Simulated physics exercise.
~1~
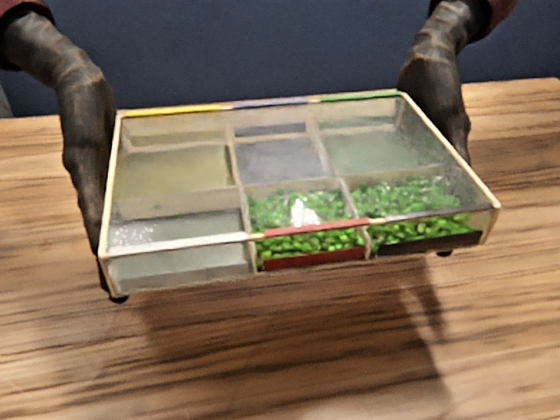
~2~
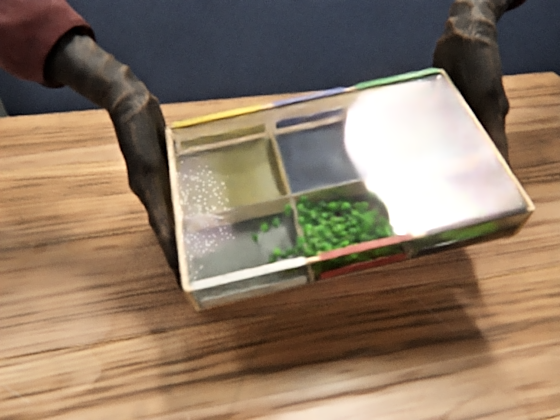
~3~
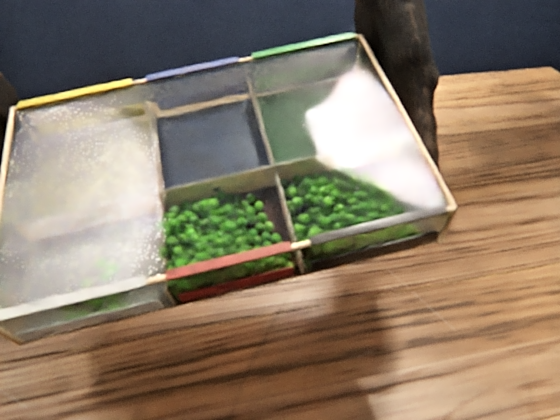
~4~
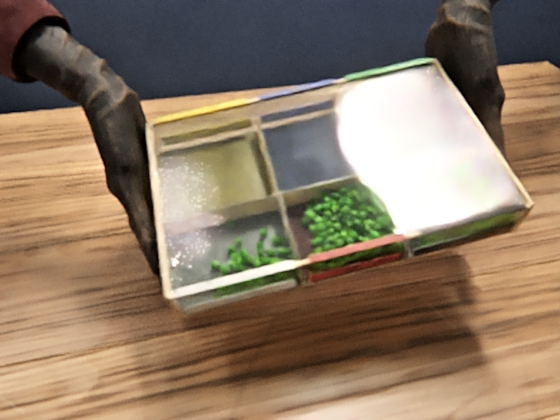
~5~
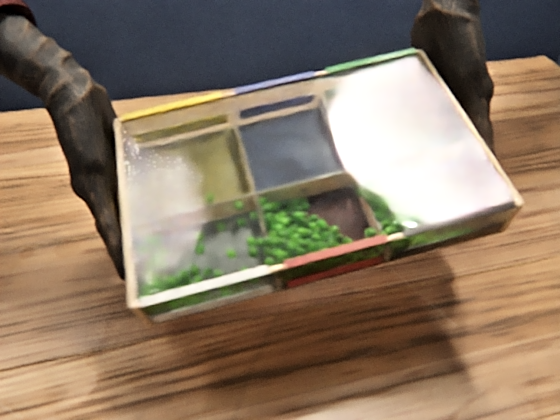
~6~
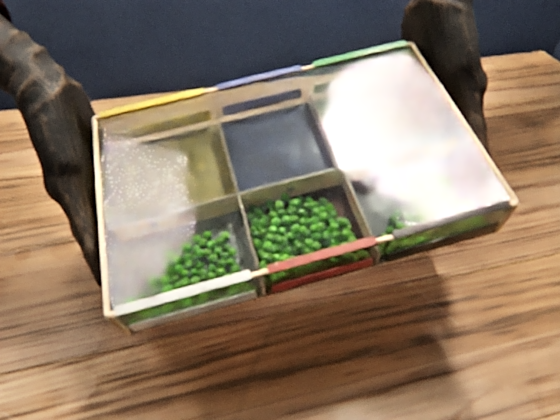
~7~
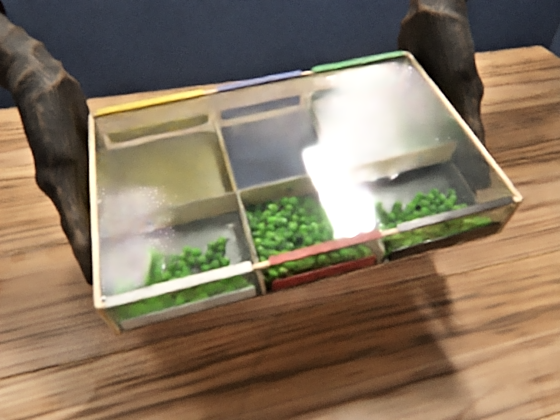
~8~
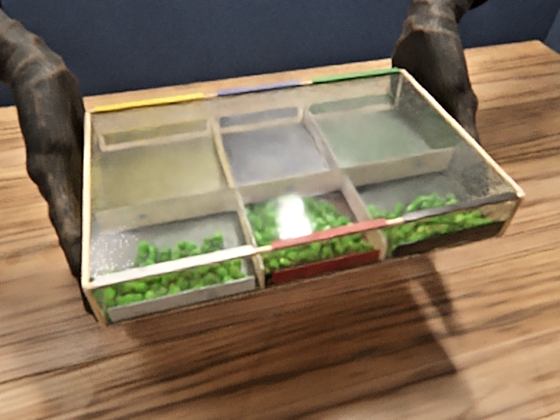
Two dark hands held a clear-lidded box of small green peas above a wooden table, tilted it and shook it from side to side, then brought it level, leaving the peas spread across the three front compartments while the back ones stayed empty.
